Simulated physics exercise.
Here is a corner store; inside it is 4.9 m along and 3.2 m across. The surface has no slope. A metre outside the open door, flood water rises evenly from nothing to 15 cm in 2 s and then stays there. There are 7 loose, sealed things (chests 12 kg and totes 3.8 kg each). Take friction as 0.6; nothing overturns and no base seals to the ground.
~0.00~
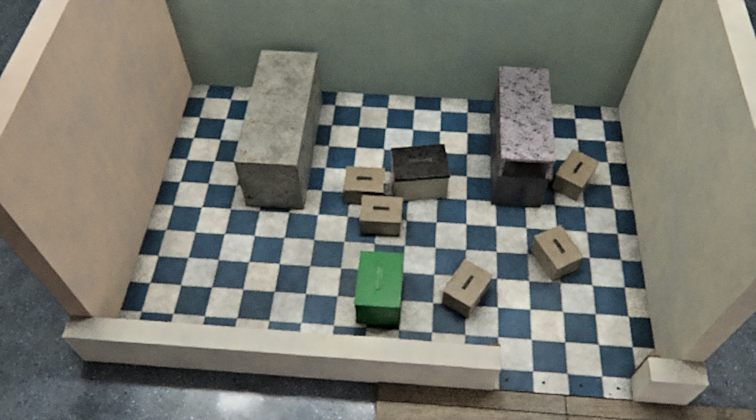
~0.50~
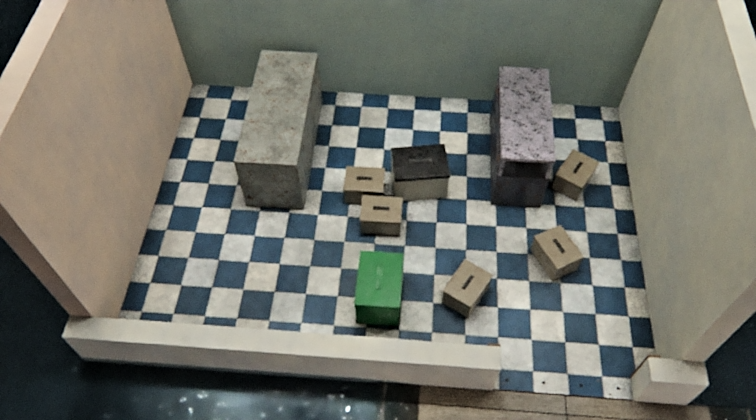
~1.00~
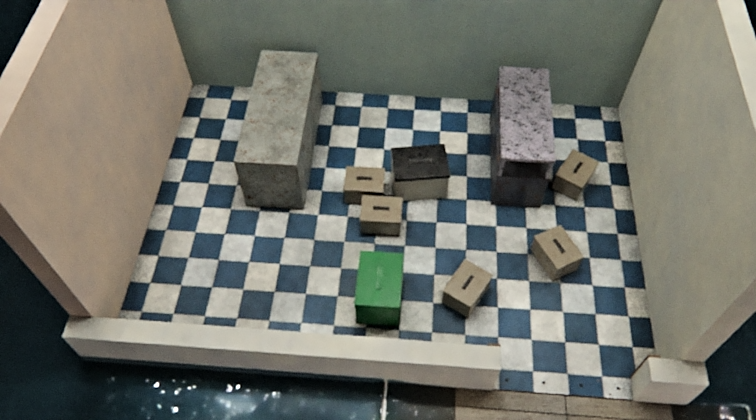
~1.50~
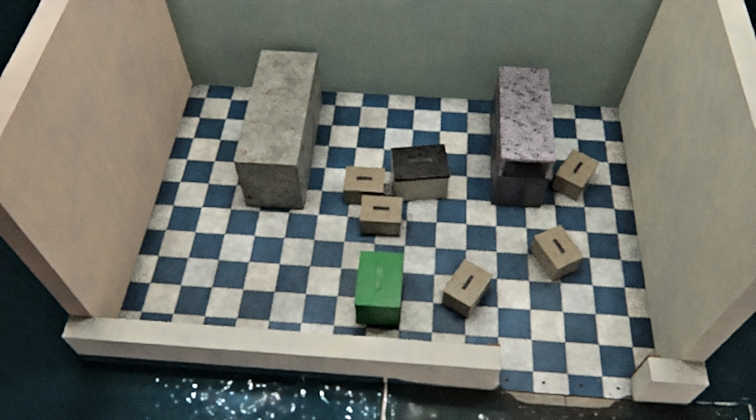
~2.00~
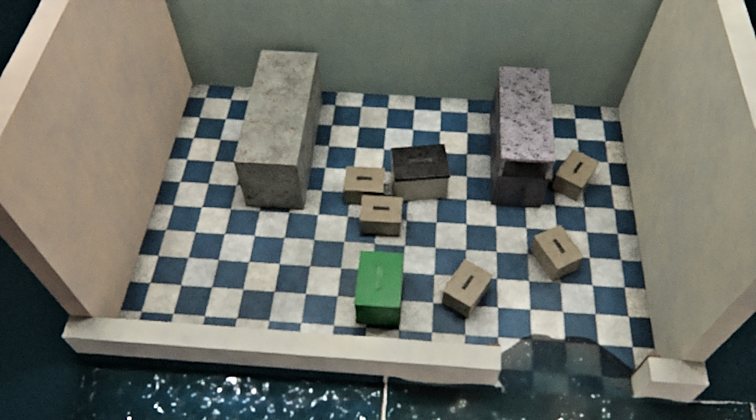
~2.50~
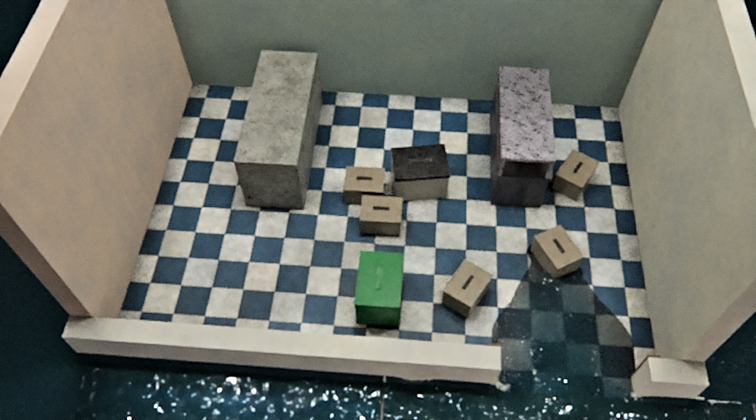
A corner store with a blue and white checkered floor and pale walls is seen from high above its open front. A green chest sits near the front, a dark one and five tan boxes lie around it, and tall grey and mottled purplish blocks stand behind. Dark, glinting water spreads outside, then creeps through the doorway at lower right, while the boxes and camera stay still.
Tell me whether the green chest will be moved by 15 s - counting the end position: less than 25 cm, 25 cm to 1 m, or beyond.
Green chest stays put.
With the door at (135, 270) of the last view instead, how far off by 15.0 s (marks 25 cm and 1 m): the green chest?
Then the green chest travels far.
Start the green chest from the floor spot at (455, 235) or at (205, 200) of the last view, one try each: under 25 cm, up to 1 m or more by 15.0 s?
In that order: It ends far away; it is nudged along.
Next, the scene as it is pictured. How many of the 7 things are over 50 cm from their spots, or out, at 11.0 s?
I count 6.
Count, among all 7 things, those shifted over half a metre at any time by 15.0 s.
6 of them.
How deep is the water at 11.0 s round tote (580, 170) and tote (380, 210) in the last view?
About 9 and 3 cm.
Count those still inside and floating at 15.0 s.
At that moment 7.
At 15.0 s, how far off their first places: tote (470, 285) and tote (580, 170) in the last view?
In turn: 40 cm, 100 cm.
After 3.5 s the green chest is near (380, 278), 0.0 m from its start, aground; 0 afloat.
After 6.8 s the green chest is near (380, 278), 0.0 m from its start, aground; 2 afloat.
After 11.0 s the green chest is near (380, 278), 0.0 m from its start, aground; 5 afloat.
After 15.0 s the green chest is near (380, 278), 0.0 m from its start, afloat; 7 afloat.
